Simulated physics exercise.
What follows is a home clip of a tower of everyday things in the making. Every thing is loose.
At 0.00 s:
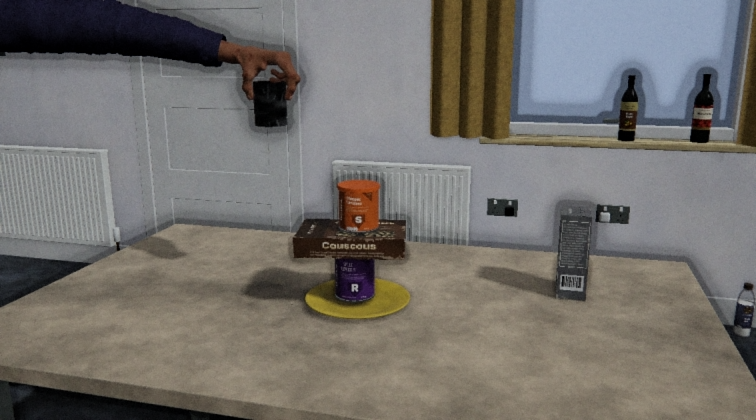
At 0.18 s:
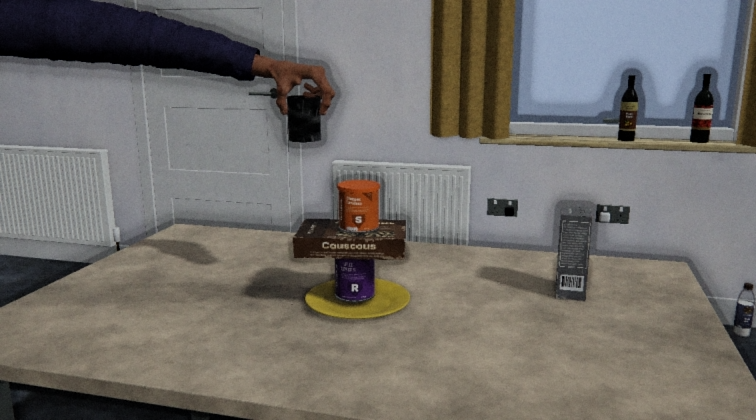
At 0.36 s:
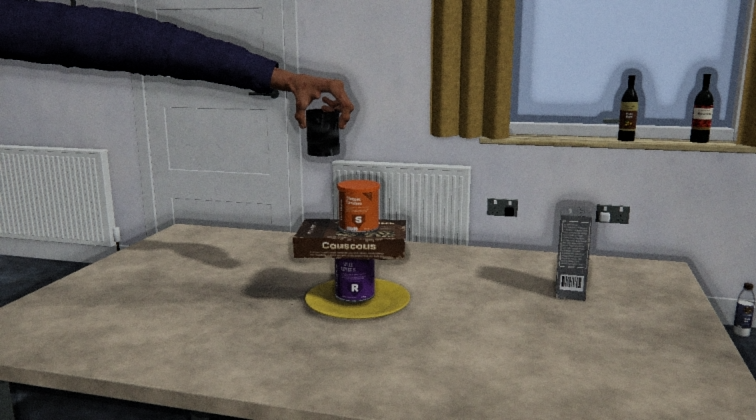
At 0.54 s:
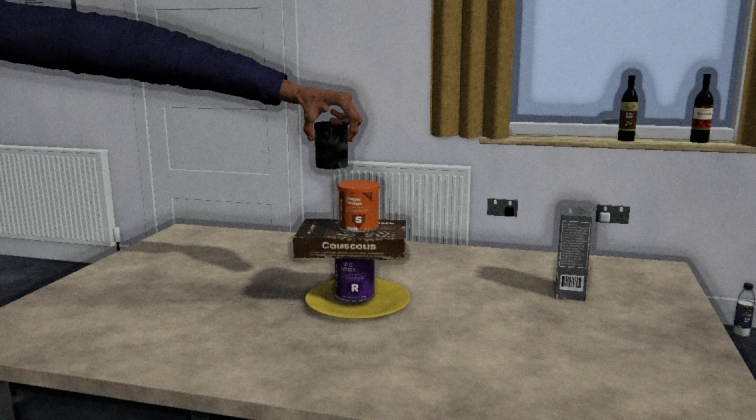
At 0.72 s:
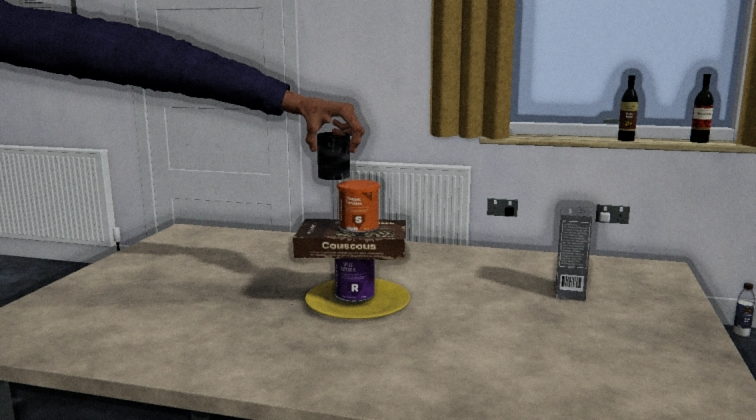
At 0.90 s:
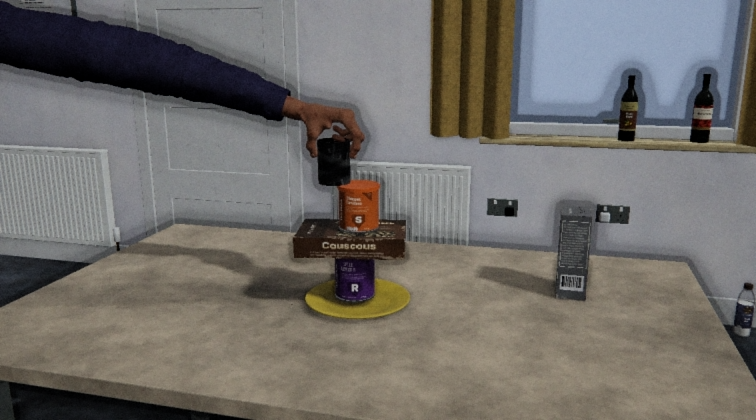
A hand lowers a black cup rightward onto the orange pot atop the stack.
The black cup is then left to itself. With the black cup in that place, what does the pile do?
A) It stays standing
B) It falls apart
Option B: It falls apart.
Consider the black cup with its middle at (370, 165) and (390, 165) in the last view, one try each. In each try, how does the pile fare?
It survives the first time and caves in the second time.
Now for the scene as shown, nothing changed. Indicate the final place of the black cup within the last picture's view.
Near (308, 209).
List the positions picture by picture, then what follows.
In the first frame, coming down; black cup (270, 103); yellow plate (358, 300).
In the second frame, coming down; black cup (304, 118); grey carton (573, 253).
In the third frame, coming down; black cup (323, 132); brown packet (352, 238).
In the fourth frame, coming down; black cup (331, 145); purple pot (355, 272).
In the fifth frame, coming down; black cup (334, 155); orange pot (359, 206).
In the sixth frame, in place under the hand; black cup (334, 161); yellow plate (358, 300).
By 1.30 s, black cup now fallen.
By 1.60 s, nothing new.
When it is over (4.0 s), fallen, black cup; the other 5 as before. End places, in pixels of the last picture, black cup near (308, 209). The pile comes apart.
